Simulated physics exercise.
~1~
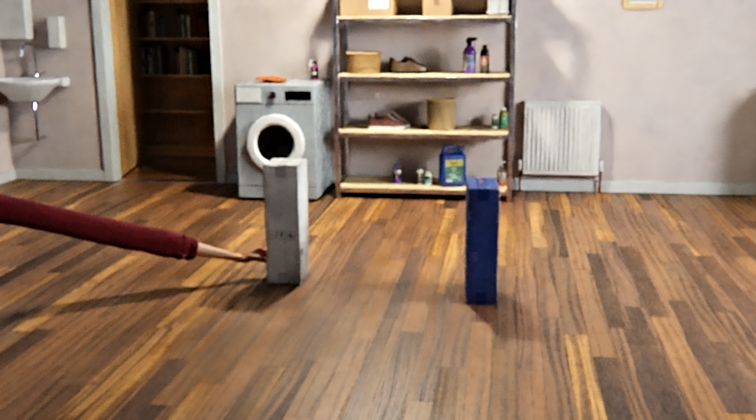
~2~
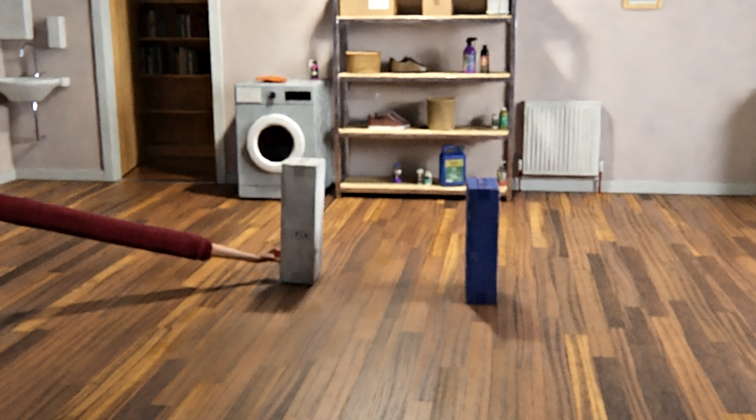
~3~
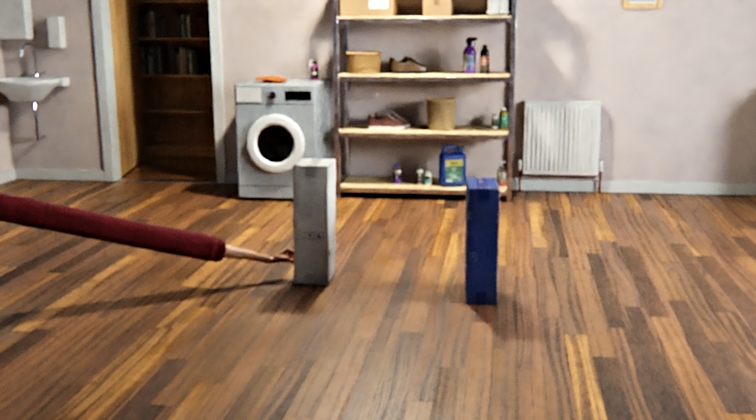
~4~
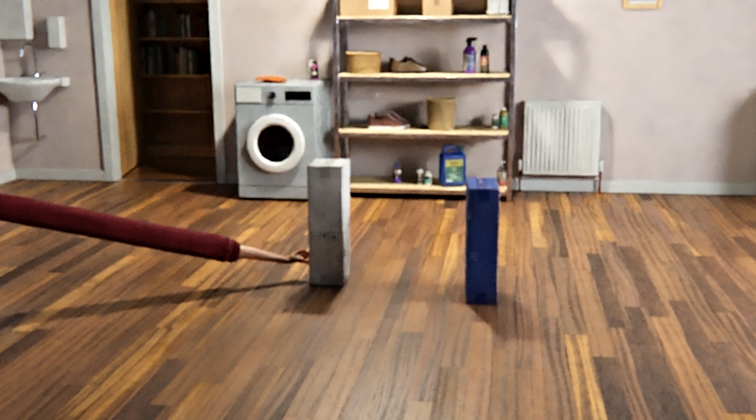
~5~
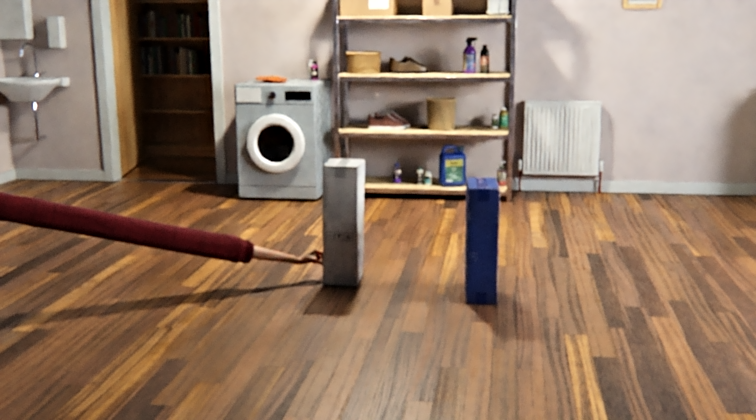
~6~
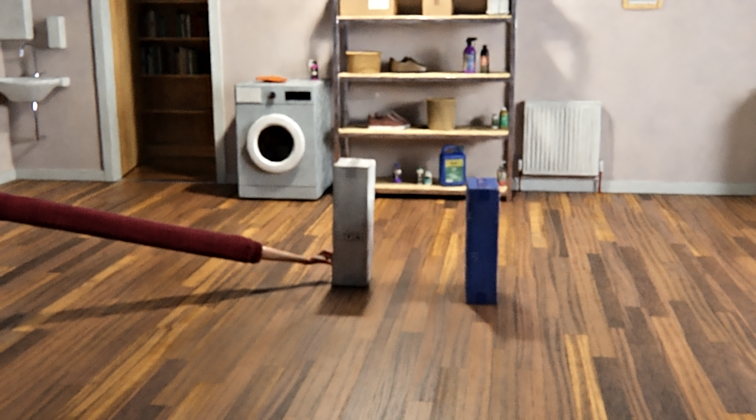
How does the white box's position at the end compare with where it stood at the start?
It ends further to the right, closer to the blue box. It started in front of the washing machine and finishes in front of the left part of the shelves, with a gap still left before the blue box.
White box sliding right across a wooden floor as a hand pushes it, ending upright short of a standing blue box.
